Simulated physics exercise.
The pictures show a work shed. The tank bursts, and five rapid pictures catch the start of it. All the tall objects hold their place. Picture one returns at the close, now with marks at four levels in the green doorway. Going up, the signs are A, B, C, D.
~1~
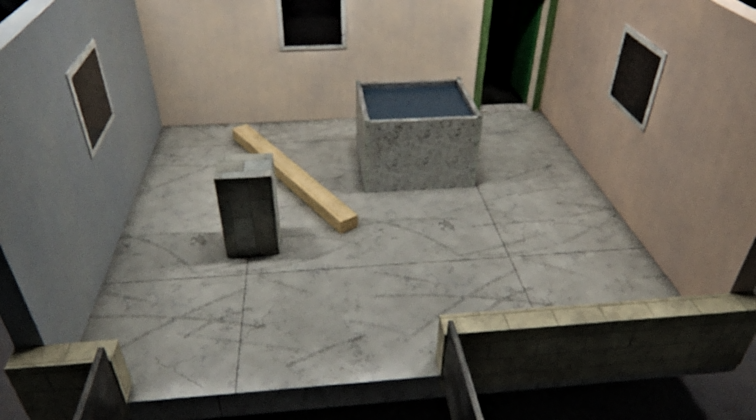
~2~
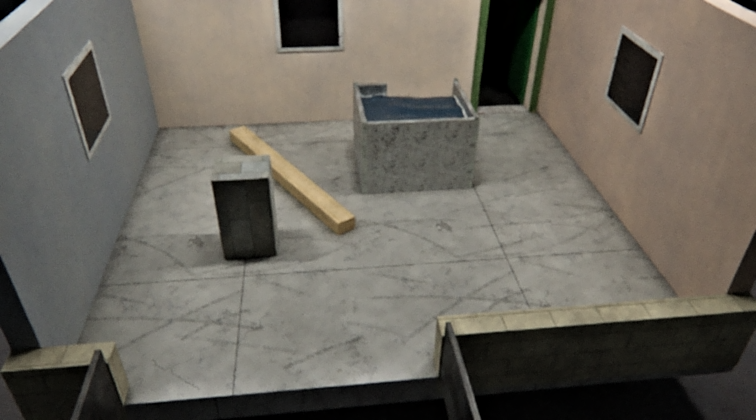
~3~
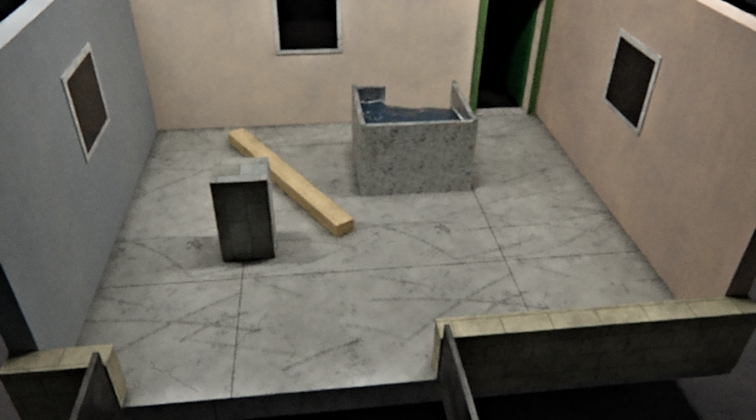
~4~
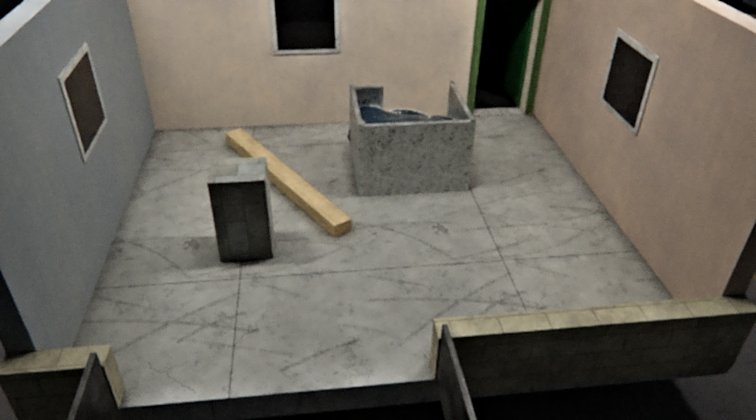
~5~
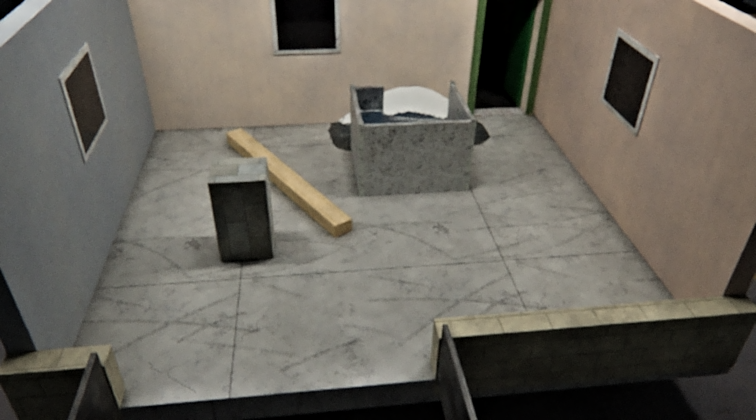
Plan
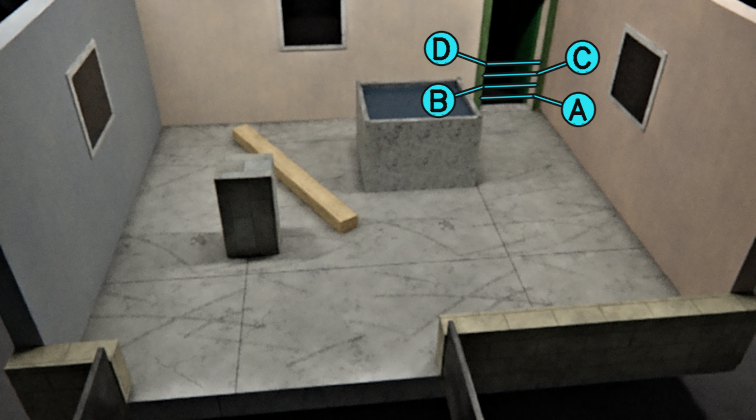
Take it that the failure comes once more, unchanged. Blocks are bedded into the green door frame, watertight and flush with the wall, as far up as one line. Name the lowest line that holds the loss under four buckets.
A.
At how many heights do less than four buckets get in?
All of them.
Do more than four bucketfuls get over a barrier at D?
No, that is safe.
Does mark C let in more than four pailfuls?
No, that is safe.
In cyan, A at (507, 96); B at (509, 85); C at (511, 74); D at (512, 63); from the bottom up A, B, C, D.
If A is chosen, a bucket or two gets in.
If B is chosen, nothing gets over.
If C is chosen, nothing gets over.
If D is chosen, nothing gets over.
